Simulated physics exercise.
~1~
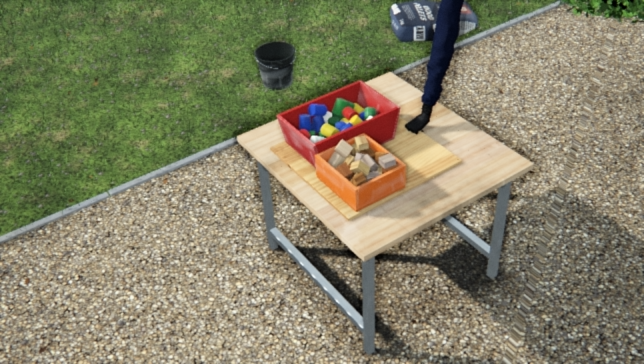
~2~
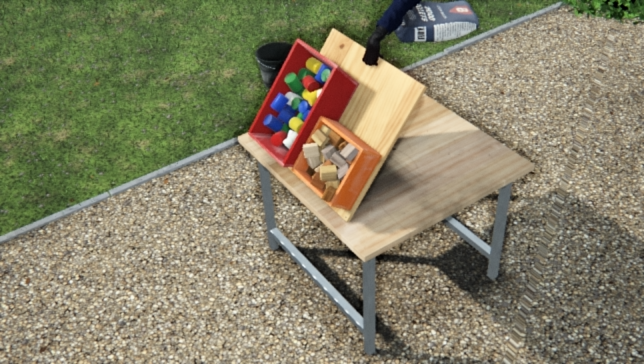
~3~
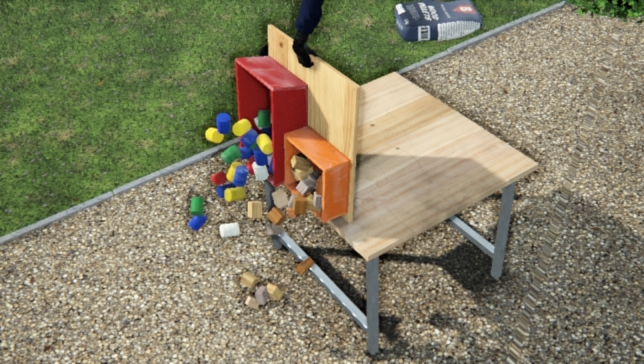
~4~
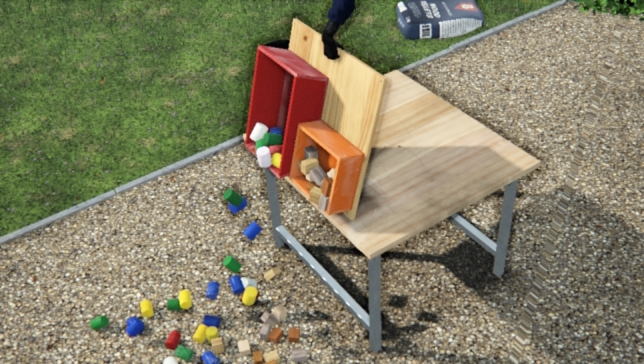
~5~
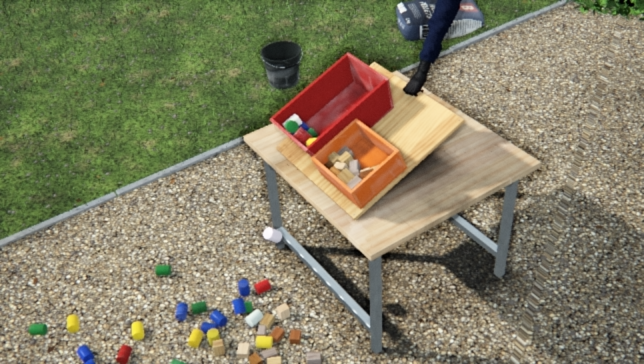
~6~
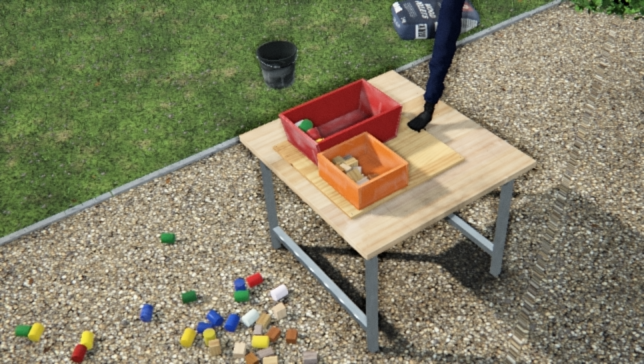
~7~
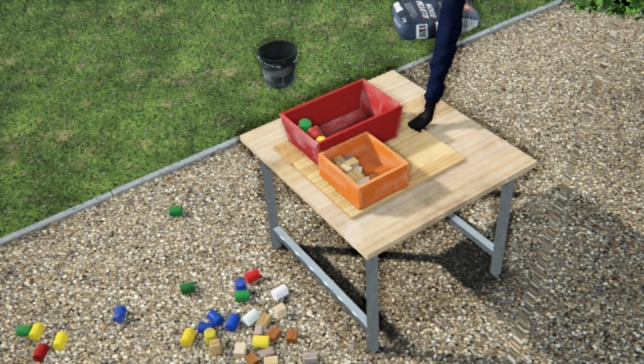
A gloved hand tipped up a board holding a red crate of colorful pieces and an orange crate of wooden blocks, spilling many onto the gravel, then lowered it flat on the table, with some pieces still left in both crates.
